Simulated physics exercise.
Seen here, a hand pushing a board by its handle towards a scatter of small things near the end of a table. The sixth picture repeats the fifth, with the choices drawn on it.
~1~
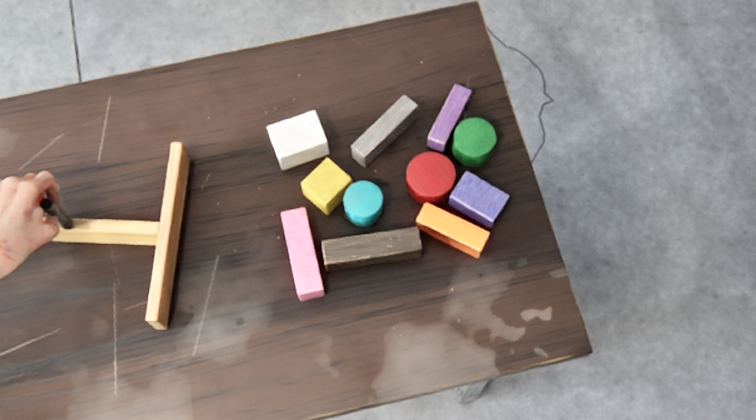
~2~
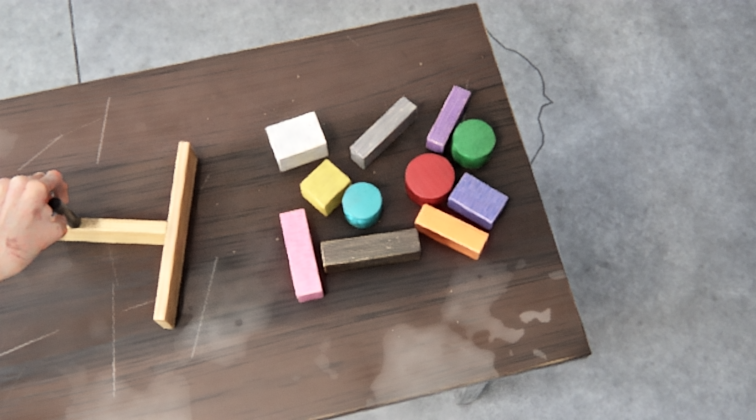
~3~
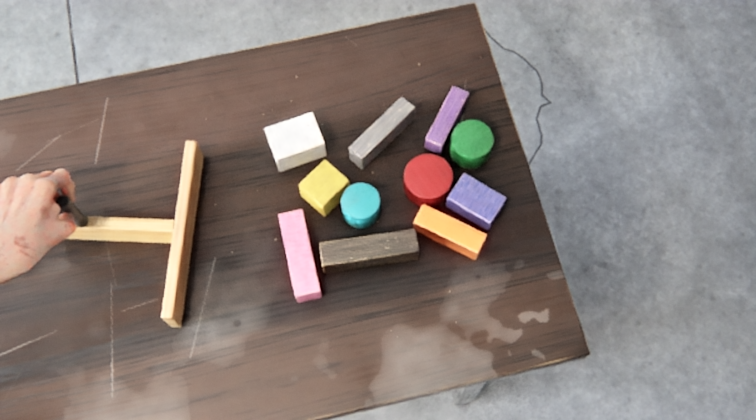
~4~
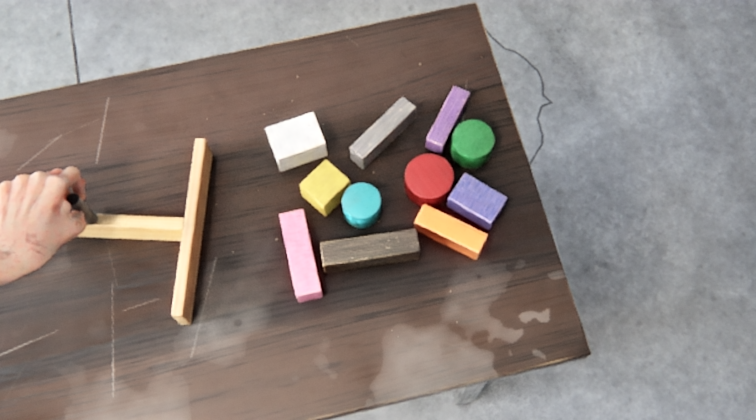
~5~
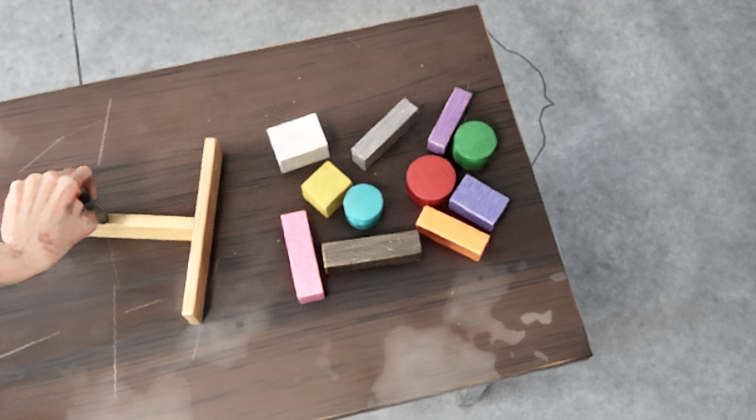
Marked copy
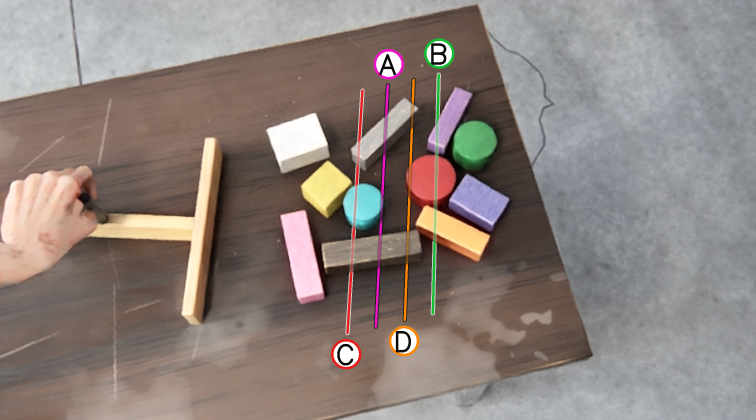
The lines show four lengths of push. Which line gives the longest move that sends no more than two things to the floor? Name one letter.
The farthest such stop is B.
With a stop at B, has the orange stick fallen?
No.
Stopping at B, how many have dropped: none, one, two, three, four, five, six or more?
Two.
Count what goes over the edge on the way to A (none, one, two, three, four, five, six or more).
The count is none.
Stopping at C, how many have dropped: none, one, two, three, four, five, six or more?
In all, none.
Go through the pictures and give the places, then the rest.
Board (165, 228); yellow block (327, 186); blue block (479, 200), in the first picture.
Board (172, 227); purple bar (448, 120), in the second picture.
Board (180, 226); black bar (370, 251), in the third picture.
Board (189, 224); turquoise tin (362, 206), in the fourth picture.
Board (200, 223); orange stick (452, 234); green tin (474, 146); pink bar (303, 257), in the fifth picture.
On the marked copy, A at (382, 199); B at (436, 187); C at (356, 205); D at (410, 193).
With B. Early on, board (285, 205); white block (324, 146); pink bar (308, 257).
Further on, board (370, 186); green tin (488, 147); blue block (492, 213).
At the end, board (433, 172); green tin over the edge; purple bar over the edge; two fallen.
As for the rest, A is within the limit but short; C is within the limit but short; D is within the limit but short.
